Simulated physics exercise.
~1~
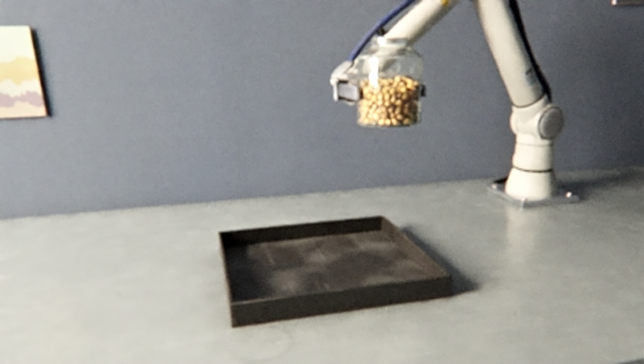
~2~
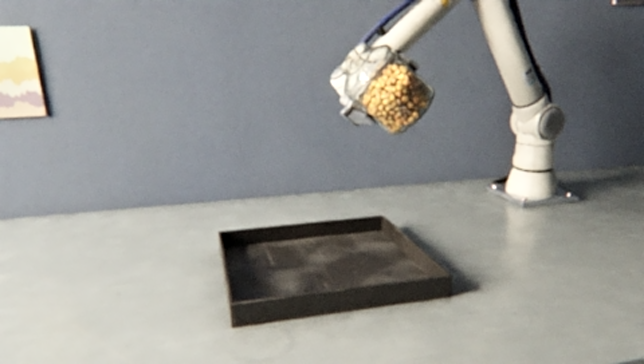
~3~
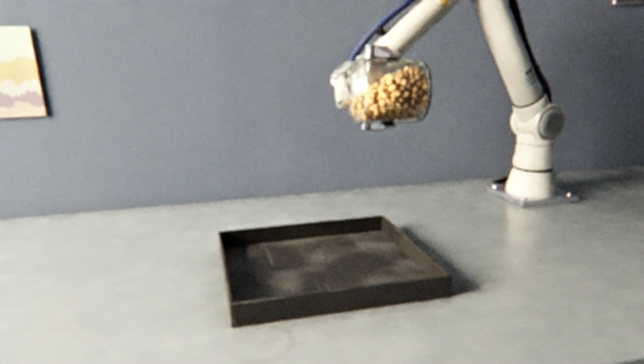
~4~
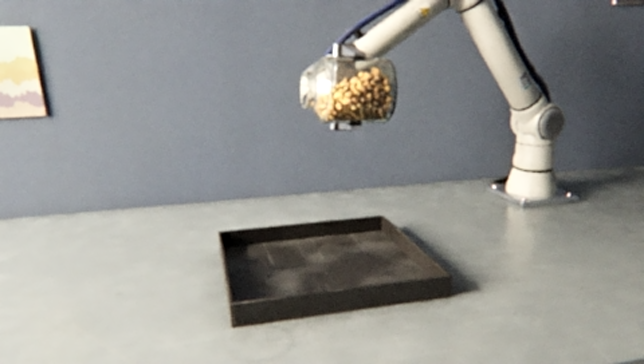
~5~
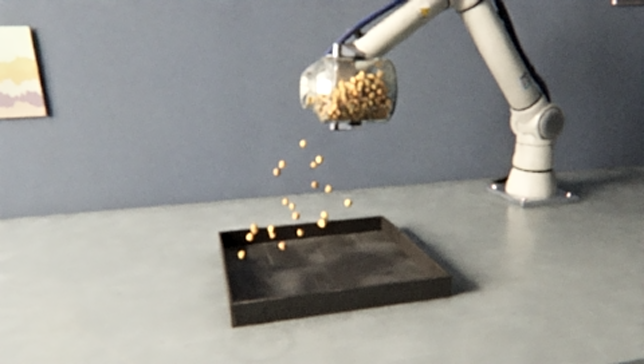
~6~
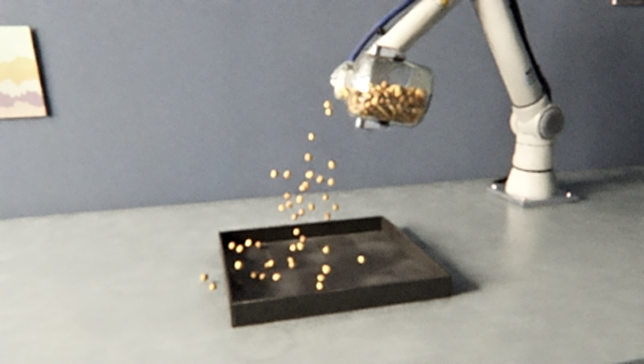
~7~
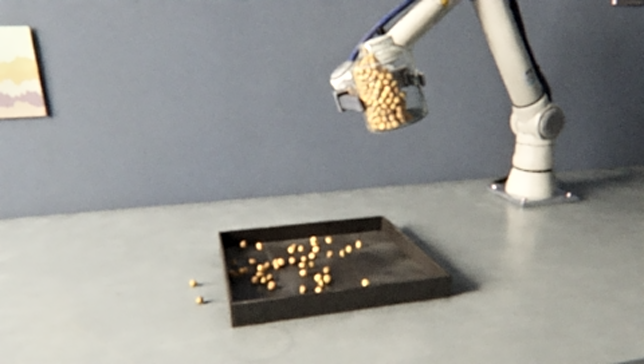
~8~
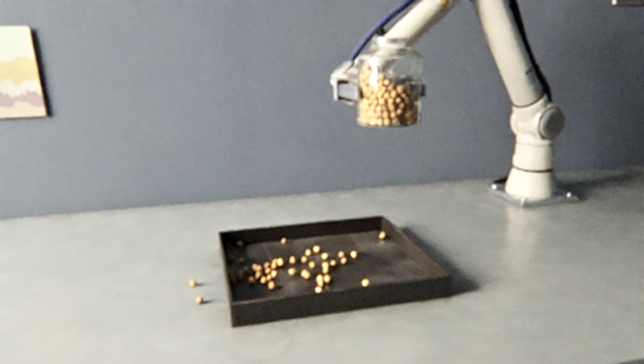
On a grey table against a blue-grey wall, a robot arm tipped a clear jar of chickpeas onto its side and moved it left, spilling some toward a dark tray, then turned it upright, leaving most inside, some in the tray and two on the table.
